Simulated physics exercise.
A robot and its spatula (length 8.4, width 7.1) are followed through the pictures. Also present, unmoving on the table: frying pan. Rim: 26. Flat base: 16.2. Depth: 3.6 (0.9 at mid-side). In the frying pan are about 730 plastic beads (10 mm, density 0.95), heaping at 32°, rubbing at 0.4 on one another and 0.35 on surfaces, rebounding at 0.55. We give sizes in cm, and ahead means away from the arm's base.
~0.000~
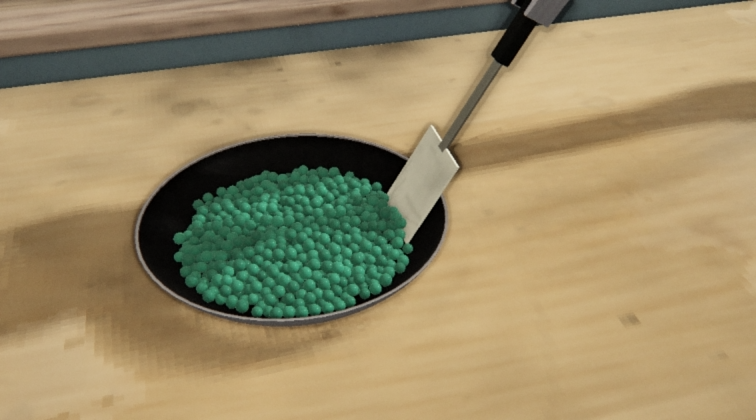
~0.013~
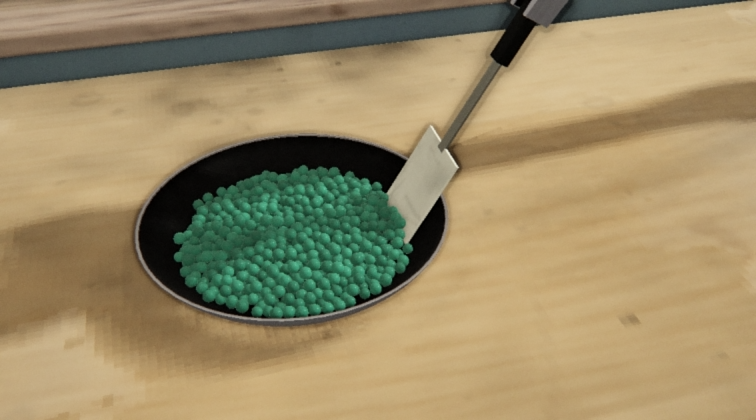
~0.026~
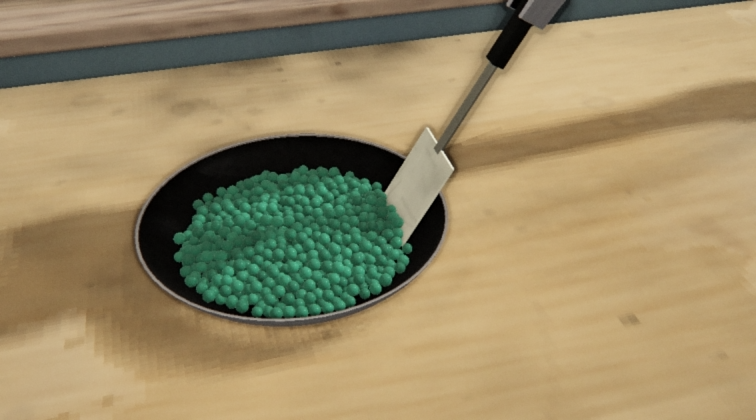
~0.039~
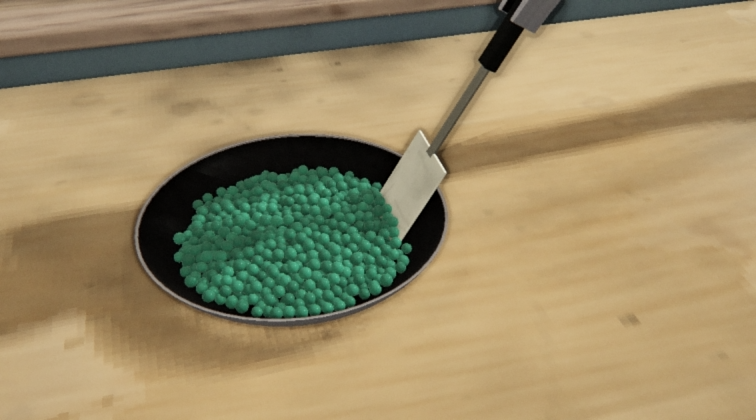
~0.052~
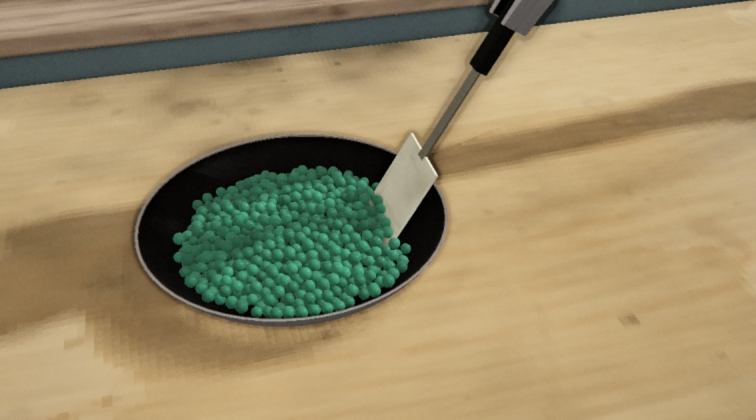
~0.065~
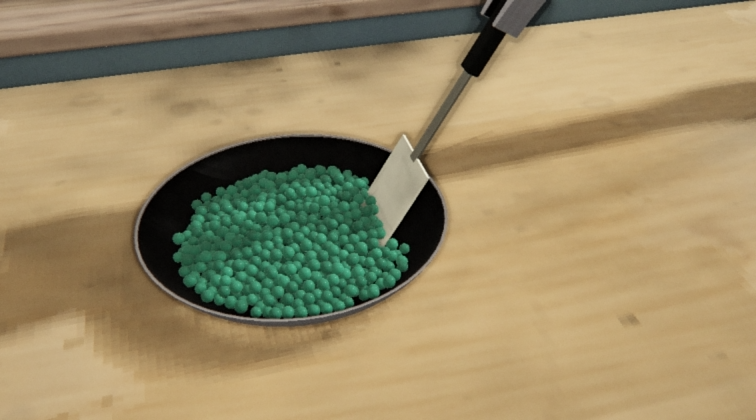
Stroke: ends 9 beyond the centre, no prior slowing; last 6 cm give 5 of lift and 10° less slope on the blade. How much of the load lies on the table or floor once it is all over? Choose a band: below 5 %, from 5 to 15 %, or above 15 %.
From 5 to 15 %.
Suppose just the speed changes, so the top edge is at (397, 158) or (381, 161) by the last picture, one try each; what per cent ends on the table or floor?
15 % and 25 %.
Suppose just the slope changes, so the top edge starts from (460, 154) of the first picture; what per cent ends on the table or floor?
I'd estimate close to 10 per cent.
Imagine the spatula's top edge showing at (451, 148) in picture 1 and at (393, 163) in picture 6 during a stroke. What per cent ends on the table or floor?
Roughly 25 %.
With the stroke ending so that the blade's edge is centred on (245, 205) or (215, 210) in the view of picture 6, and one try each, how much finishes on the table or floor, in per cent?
First try about 0 percent, second about 5 percent.
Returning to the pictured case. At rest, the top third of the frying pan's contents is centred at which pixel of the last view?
The centre sits at about (204, 238).
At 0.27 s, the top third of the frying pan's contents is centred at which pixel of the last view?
I'd say close to (209, 229).
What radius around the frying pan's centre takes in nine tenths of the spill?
Some 45 cm from the centre.
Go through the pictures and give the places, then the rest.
In the first picture, spatula top edge at (444, 145), sloping 59°; upper third of the load around (297, 226), from x 180 to 405, top at y 170; 731 in the frying pan.
In the second picture, spatula top edge at (444, 146), sloping 59°; upper third of the load around (298, 225), from x 180 to 405, top at y 170.
In the third picture, spatula top edge at (440, 147), sloping 59°; upper third of the load around (298, 225), from x 180 to 405, top at y 170.
In the fourth picture, spatula top edge at (432, 151), sloping 59°; upper third of the load around (302, 224), from x 180 to 405, top at y 170.
In the fifth picture, spatula top edge at (424, 154), sloping 59°; upper third of the load around (305, 223), from x 180 to 405, top at y 170.
In the sixth picture, spatula top edge at (416, 155), sloping 59°; upper third of the load around (302, 221), from x 180 to 405, top at y 170; 731 in the frying pan.
By 0.17 s, sloping 59°, highest piece 5 above the table; 731 in the frying pan.
By 0.27 s, sloping 56°, highest piece 6 above the table; 731 in the frying pan.
By 0.52 s, sloping 49°, highest piece 4 above the table; 662 in the frying pan, 69 on the table or floor.
By 1.57 s, sloping 49°, highest piece 4 above the table; 662 in the frying pan, 69 on the table or floor.
Final count, 662 in the frying pan, 69 on the table or floor. That is 9 % on the table or floor.
